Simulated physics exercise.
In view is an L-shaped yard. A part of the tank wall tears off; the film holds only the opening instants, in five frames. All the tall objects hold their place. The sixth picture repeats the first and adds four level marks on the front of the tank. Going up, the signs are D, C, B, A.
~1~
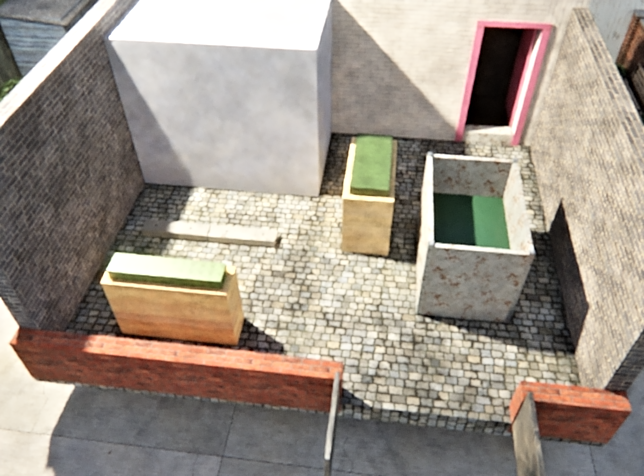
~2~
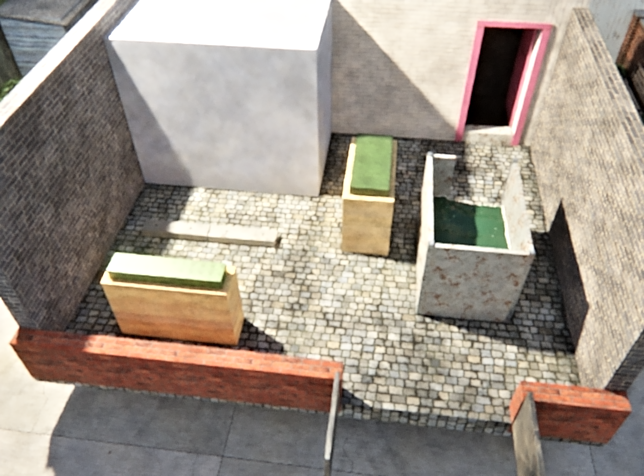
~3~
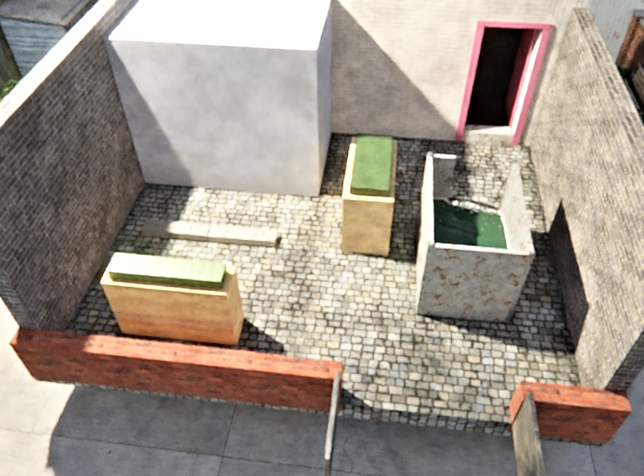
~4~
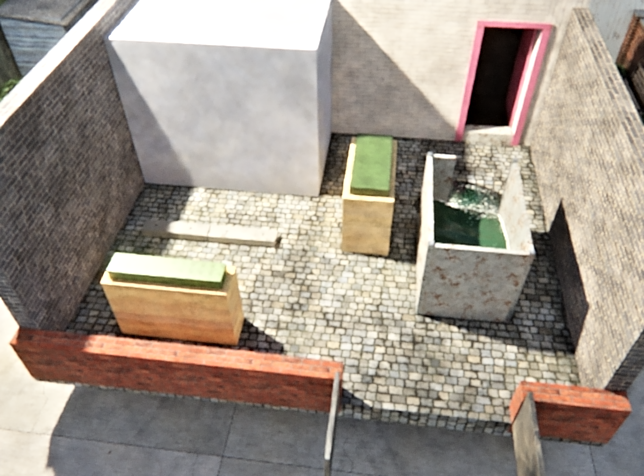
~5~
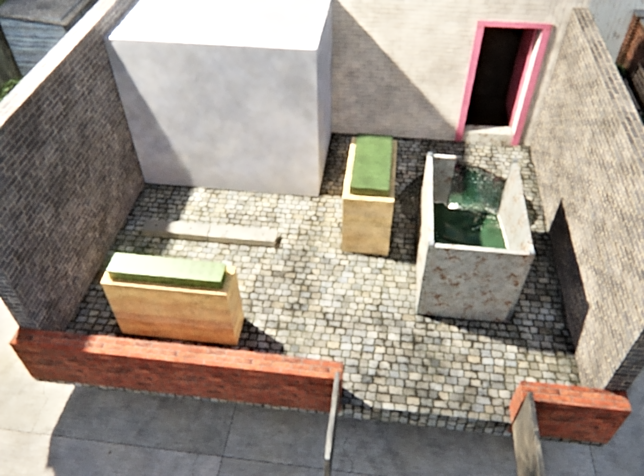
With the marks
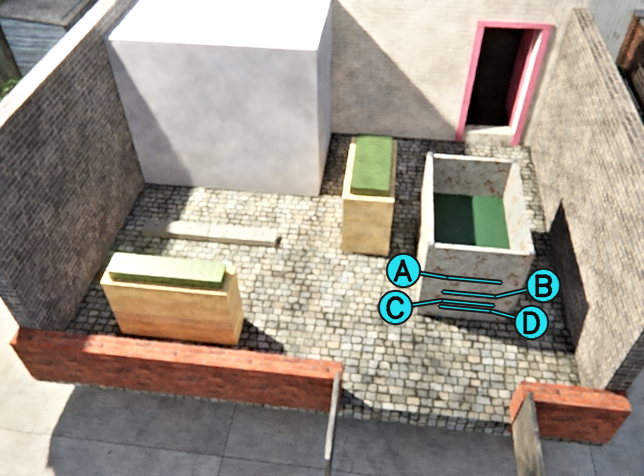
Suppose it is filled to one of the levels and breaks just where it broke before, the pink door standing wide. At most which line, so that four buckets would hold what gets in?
The limit is B.
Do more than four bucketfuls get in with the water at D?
No, that is safe.
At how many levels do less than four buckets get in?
Three of them.
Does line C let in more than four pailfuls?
No, not at all.
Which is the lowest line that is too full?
That would be A.
In cyan, A at (473, 280); B at (469, 294); C at (467, 303); D at (465, 308); from the bottom up D, C, B, A.
With A, about 10 bucketfuls get in.
With B, a bucket or two gets in.
With C, nothing gets over.
With D, nothing gets over.
